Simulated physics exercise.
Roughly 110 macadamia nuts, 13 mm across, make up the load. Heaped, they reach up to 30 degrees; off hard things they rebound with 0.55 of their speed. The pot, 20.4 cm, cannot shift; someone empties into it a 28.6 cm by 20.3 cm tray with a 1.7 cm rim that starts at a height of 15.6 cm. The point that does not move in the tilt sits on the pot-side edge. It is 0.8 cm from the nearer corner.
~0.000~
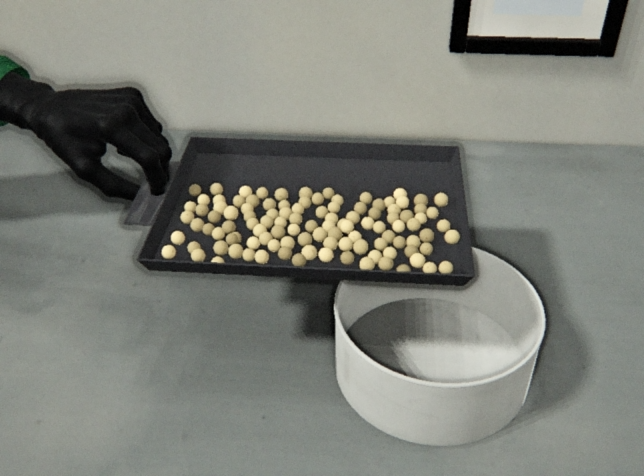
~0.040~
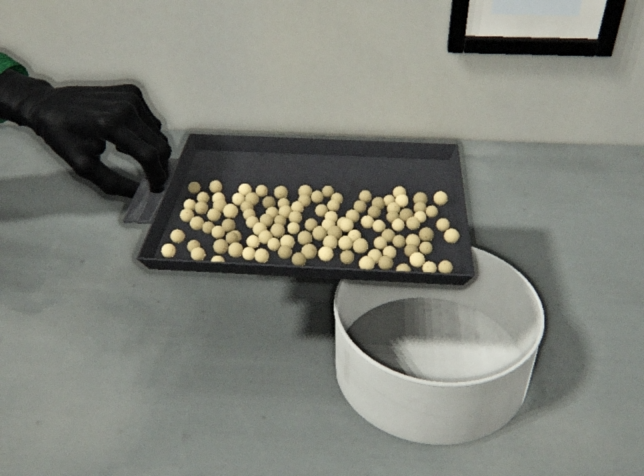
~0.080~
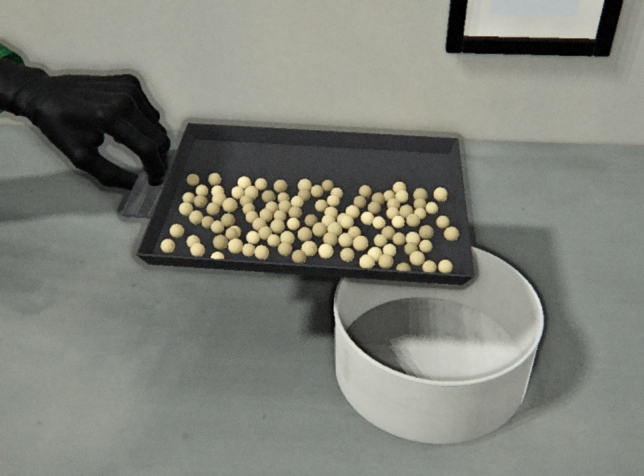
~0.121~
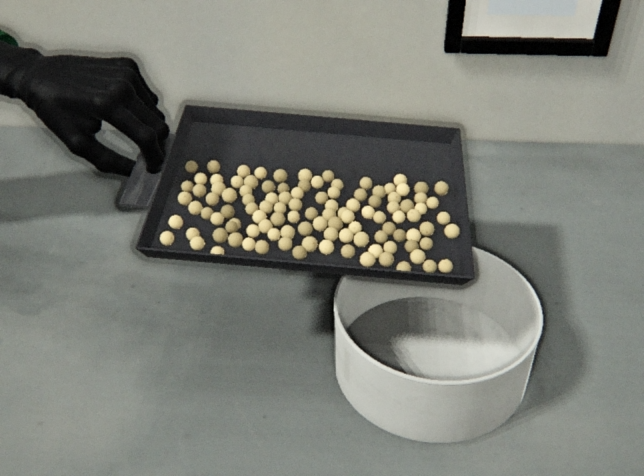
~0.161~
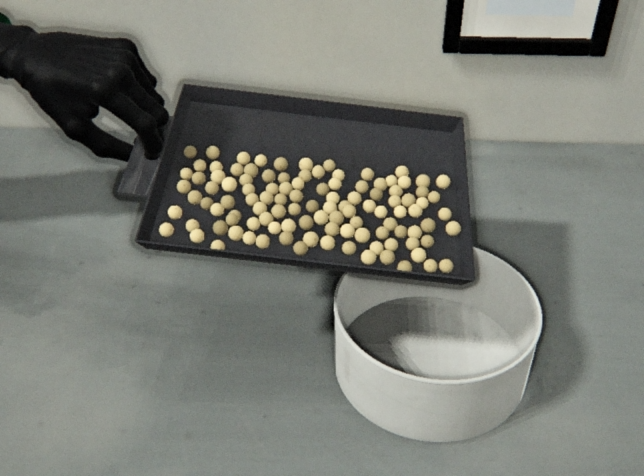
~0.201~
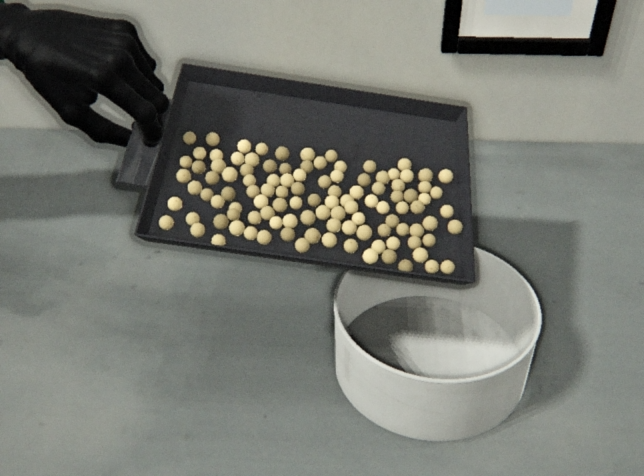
To begin with, a black-gloved hand at the left holds a dark rectangular tray of small, round, pale pieces nearly level above a white pot. The hand's side then rises, slowly at first and then faster, tilting the tray down toward the pot, while the pieces stay spread across it.
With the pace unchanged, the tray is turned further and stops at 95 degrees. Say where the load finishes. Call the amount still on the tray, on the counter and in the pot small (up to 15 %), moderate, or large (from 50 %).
At the end, tray: Small, counter: Large, pot: Moderate.
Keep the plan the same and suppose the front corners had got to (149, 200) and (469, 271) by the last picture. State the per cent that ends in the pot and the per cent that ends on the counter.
Pot 60 % / counter 40 %.
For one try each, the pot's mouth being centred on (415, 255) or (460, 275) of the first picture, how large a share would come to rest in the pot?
That gives roughly 0 per cent and then 0 per cent.
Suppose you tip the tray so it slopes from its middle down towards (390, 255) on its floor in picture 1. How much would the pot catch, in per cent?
Near 45 percent, give or take.
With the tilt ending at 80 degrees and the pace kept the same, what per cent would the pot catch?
It would land at about 50 percent.
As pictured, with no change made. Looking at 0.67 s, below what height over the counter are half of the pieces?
Some 20 cm above the counter.
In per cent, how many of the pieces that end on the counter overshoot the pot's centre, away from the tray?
Estimate: Roughly 70 per cent of the pieces.
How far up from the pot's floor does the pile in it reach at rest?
Top level: Approx. 1.5 cm.
After 0.48 s, tilt 57 degrees; the tray holds 100 %, the pot 0 %.
After 0.67 s, tilt 82 degrees; the tray holds 75 %, the pot 5 %.
After 0.97 s, tilt 95 degrees; the tray holds 0 %, the pot 40 %.
At rest (2.0 s), tray 0 %, counter 60 %, pot 40 %.
